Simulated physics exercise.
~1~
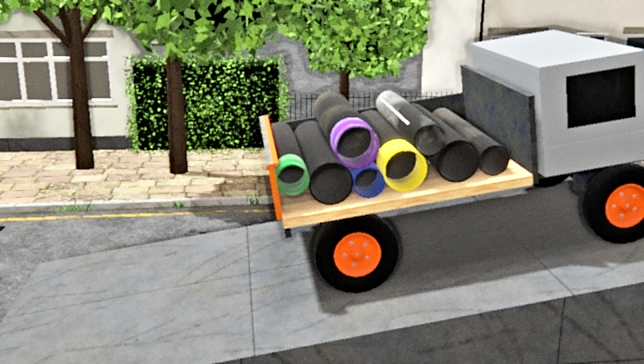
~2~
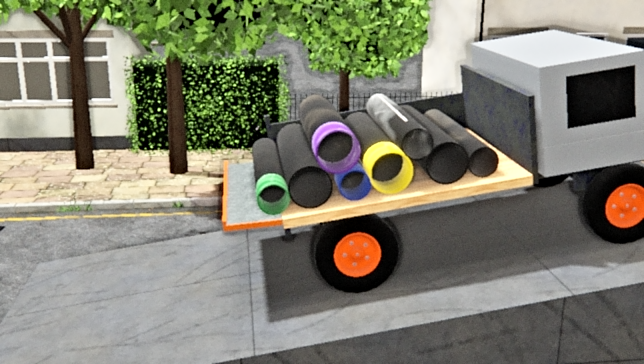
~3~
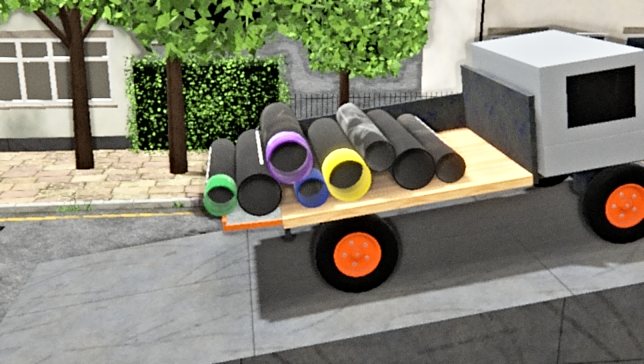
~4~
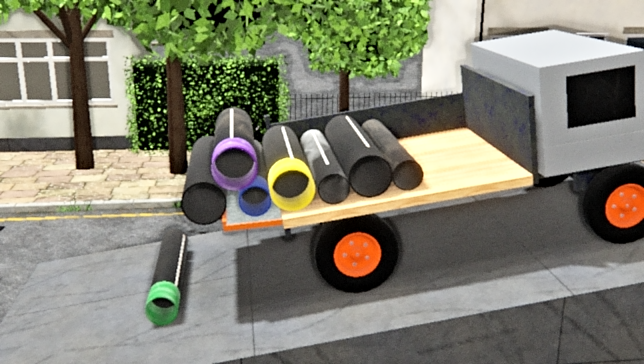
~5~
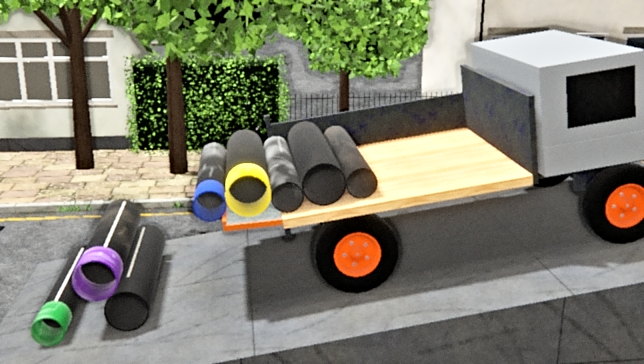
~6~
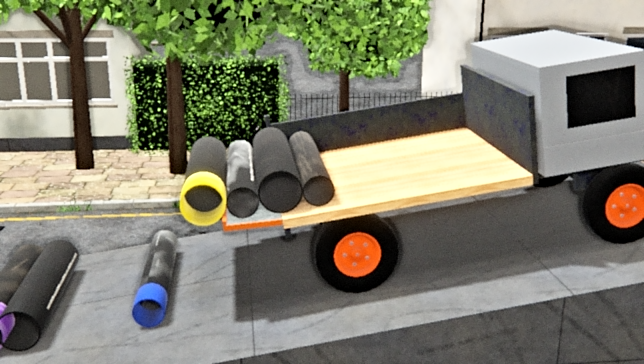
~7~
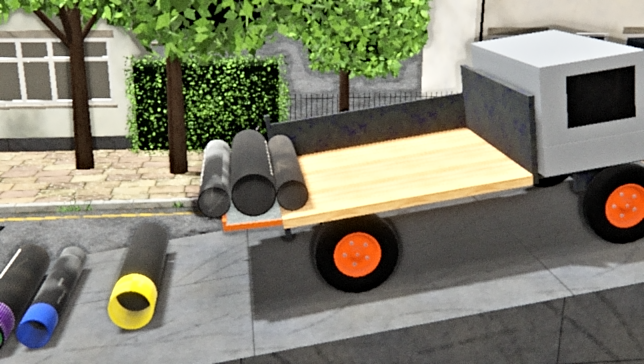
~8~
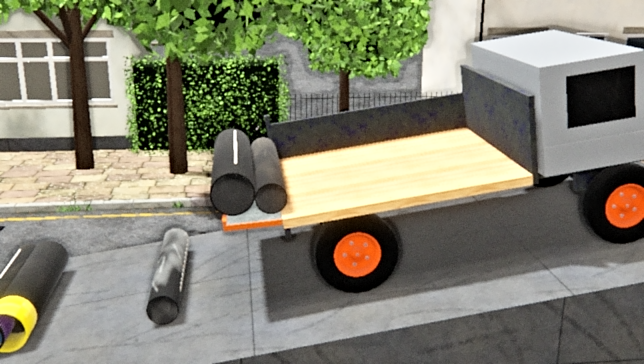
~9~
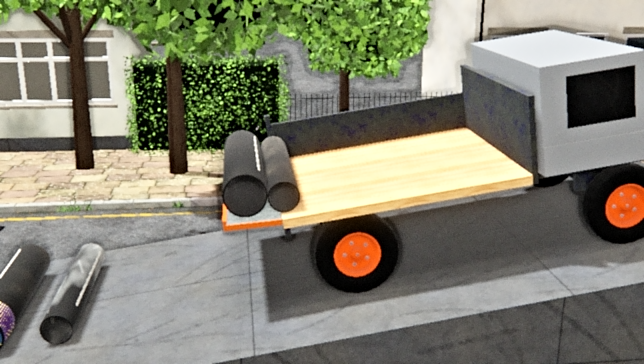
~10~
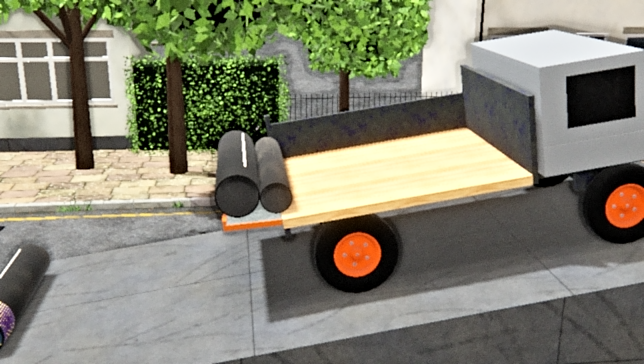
On a sloping street, a pickup's tailgate drops and six pipes roll off, leaving two aboard.
